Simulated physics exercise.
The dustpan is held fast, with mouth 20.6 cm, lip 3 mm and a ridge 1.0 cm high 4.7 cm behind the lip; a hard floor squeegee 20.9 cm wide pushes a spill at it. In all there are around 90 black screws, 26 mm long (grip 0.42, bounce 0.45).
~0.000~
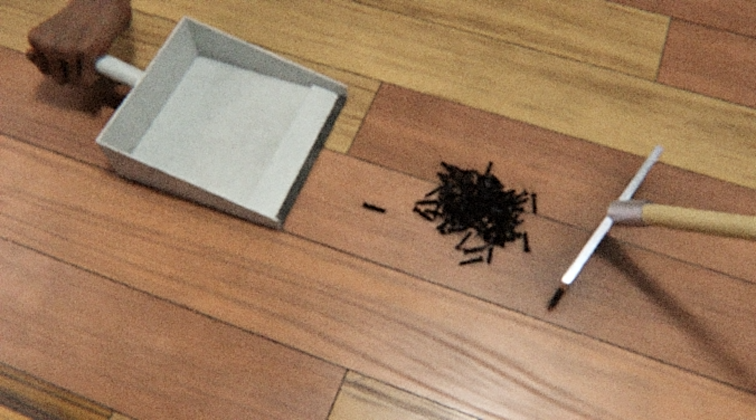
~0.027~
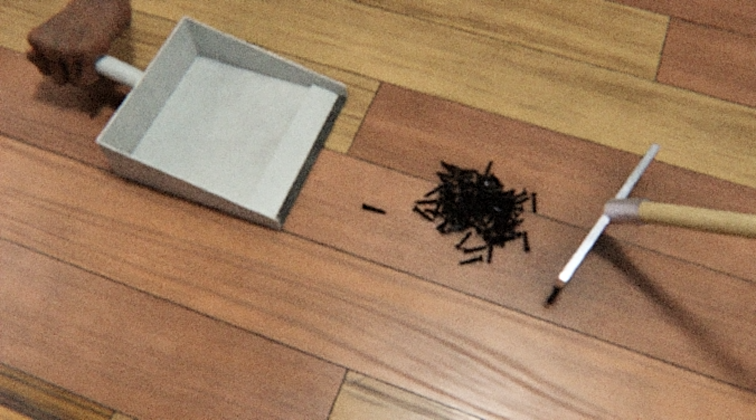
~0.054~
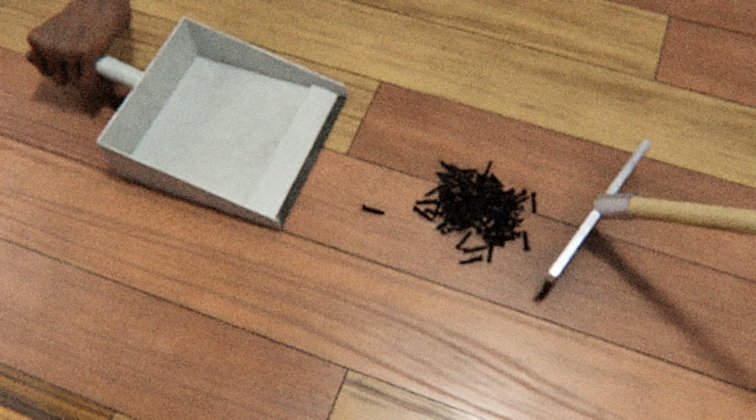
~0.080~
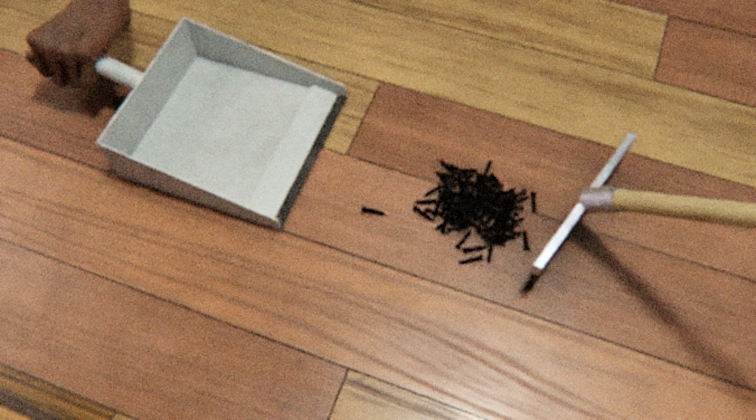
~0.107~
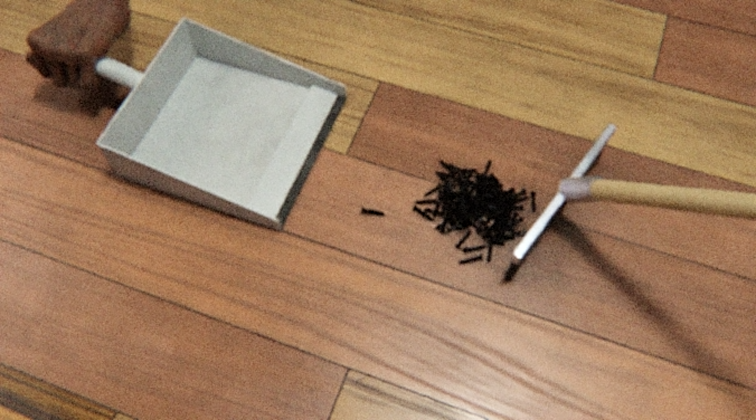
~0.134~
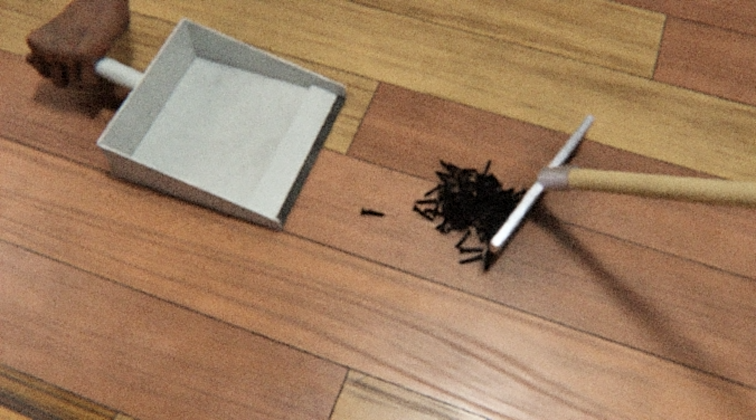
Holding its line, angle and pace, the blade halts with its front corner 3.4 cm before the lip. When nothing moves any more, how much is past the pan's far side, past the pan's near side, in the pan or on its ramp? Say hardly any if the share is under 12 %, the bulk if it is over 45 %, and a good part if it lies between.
Far side - a good part, near side - hardly any, pan - a good part.
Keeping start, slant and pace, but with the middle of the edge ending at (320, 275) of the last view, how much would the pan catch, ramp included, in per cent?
Roughly 0 percent.
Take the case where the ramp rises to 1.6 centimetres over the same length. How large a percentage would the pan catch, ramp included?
That change would give about 25 per cent.
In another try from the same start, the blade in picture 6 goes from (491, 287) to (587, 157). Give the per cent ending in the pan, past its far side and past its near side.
Final per cent - pan 0, far 0, near 5.
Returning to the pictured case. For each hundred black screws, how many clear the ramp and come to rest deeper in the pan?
I'd put it near 10 per cent.
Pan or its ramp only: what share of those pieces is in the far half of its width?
Something like 90 per cent of the catch.
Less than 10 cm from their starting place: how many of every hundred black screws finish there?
I'd estimate roughly 0 per cent.
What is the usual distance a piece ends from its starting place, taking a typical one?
It works out to some 22 cm.
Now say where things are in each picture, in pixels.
The first picture shows blade from (565, 284) to (655, 155), moved 0.0 cm, 0 of the pieces shifted so far; middle of the pieces at (476, 212); pan at (222, 131).
The second picture shows blade from (562, 282) to (652, 153), moved 0.3 cm, 0 of the pieces shifted so far; middle of the pieces at (476, 212).
The third picture shows blade from (552, 277) to (643, 148), moved 1.4 cm, 0 of the pieces shifted so far; middle of the pieces at (476, 211).
The fourth picture shows blade from (537, 269) to (629, 142), moved 3.0 cm, 1 of the pieces shifted so far; middle of the pieces at (476, 211).
The fifth picture shows blade from (517, 258) to (609, 133), moved 5.4 cm, 1 of the pieces shifted so far; middle of the pieces at (476, 211).
The sixth picture shows blade from (495, 247) to (588, 124), moved 7.9 cm, 12 of the pieces shifted so far; middle of the pieces at (475, 210); pan at (222, 132). Its pace works out near 0.95 m/s, heading 10 degrees away from the viewer's side.
Then, at 0.26 s, middle of the blade 15 cm from the lip; 0 % over the lip, far side 0 %, near side 0 %.
Then, at 0.34 s, middle of the blade 8 cm from the lip; 0 % over the lip, far side 5 %, near side 0 %.
After 0.55 s, middle of the blade 7 cm from the lip; 30 % over the lip, far side 20 %, near side 0 %.
In the end, at 1.9 s, far side 20 %, near side 0 %, pan 30 %, in front of the lip or behind the blade 50 %.
